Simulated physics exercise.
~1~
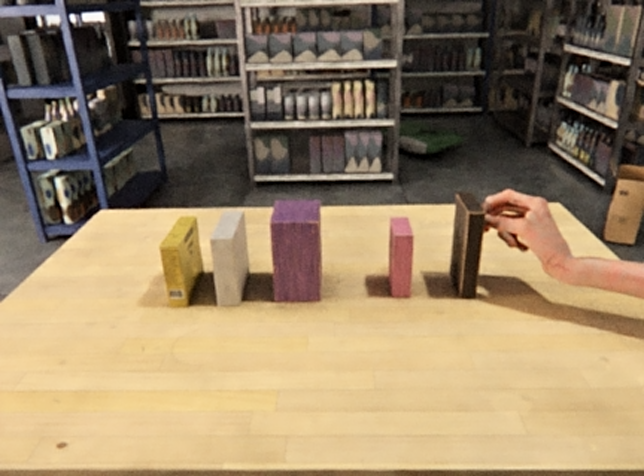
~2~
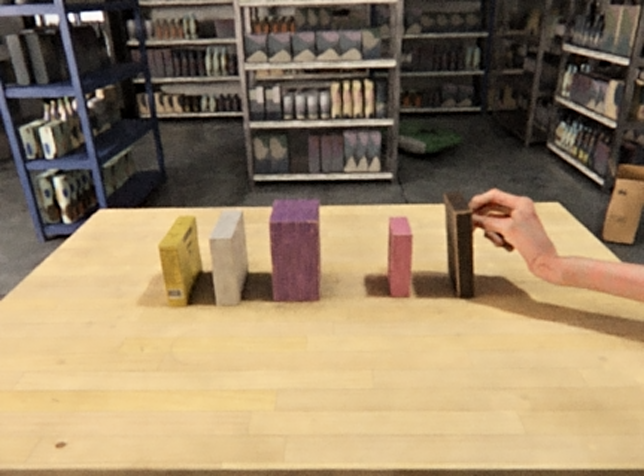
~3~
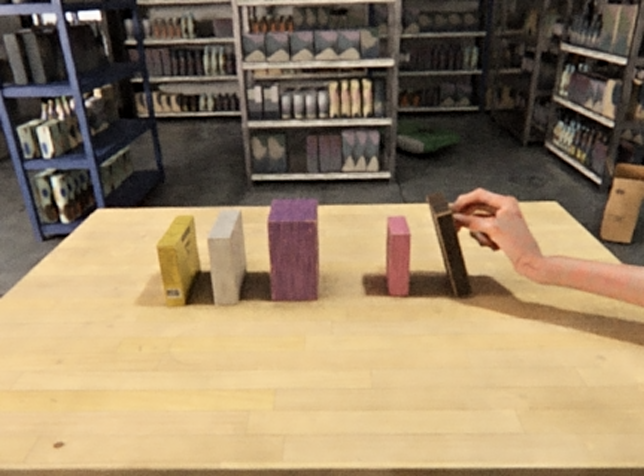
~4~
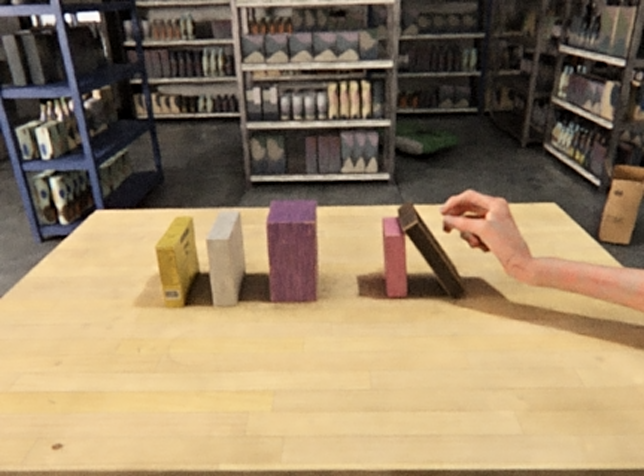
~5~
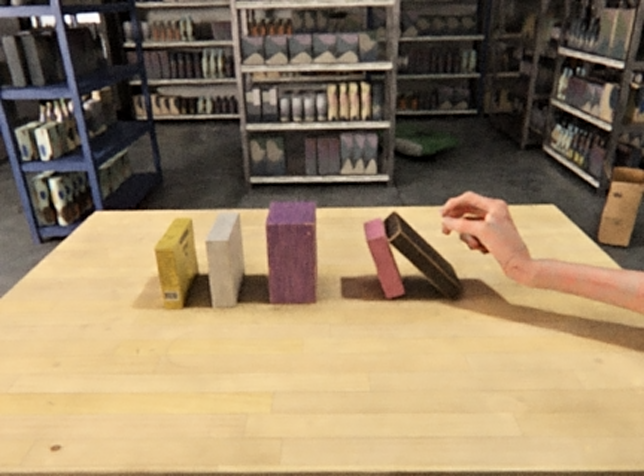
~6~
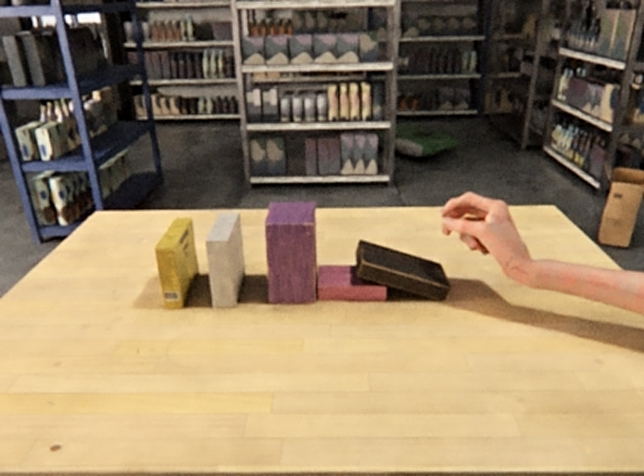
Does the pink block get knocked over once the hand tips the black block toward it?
Yes, the pink block topples to the left. It ends lying on the table beside the purple block, with the black block resting against it.
